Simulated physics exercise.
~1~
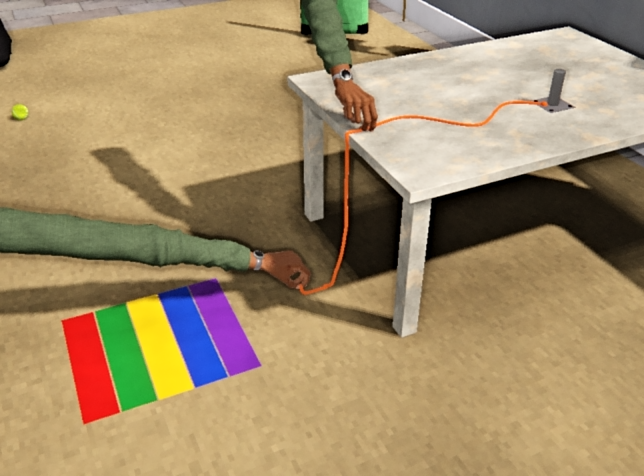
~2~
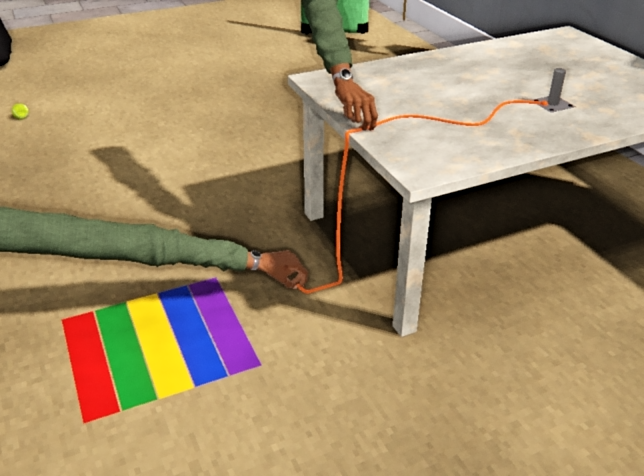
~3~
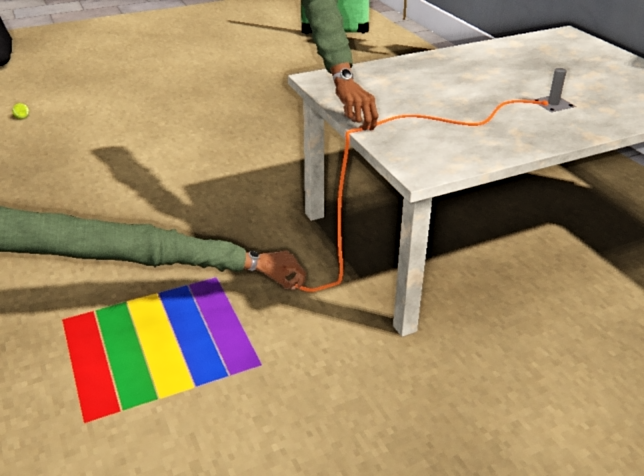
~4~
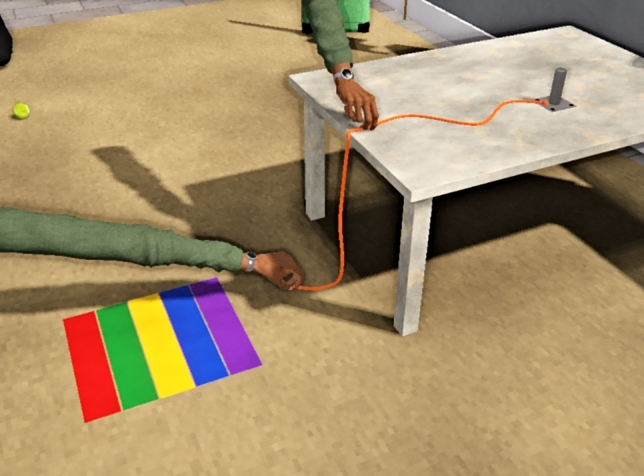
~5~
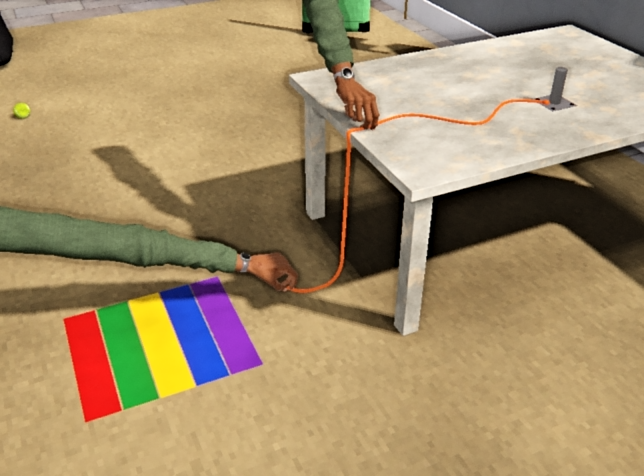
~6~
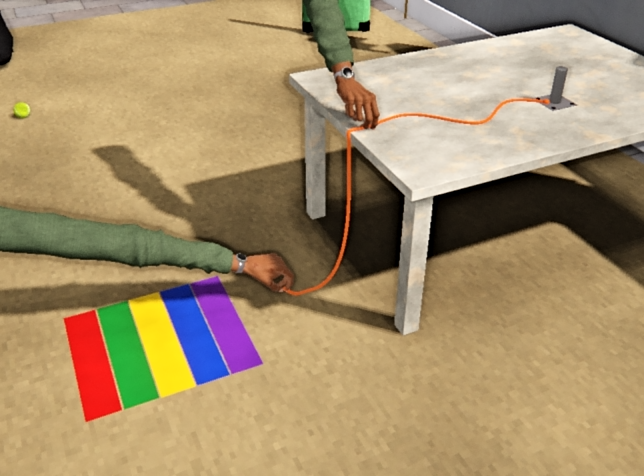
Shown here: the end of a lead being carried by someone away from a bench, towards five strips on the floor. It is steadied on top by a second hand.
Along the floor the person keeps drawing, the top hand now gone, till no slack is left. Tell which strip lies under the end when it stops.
The yellow strip.
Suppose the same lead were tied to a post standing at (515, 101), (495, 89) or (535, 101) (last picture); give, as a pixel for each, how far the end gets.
About (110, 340), (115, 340) and (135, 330).
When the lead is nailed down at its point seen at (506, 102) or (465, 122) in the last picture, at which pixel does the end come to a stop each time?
Approximately (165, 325) and (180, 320), respectively.
A little later, end near (221, 307); over purple.
Next, end near (181, 318); over blue.
When it is tight, end near (157, 325); over yellow. It gets as far as the yellow strip.
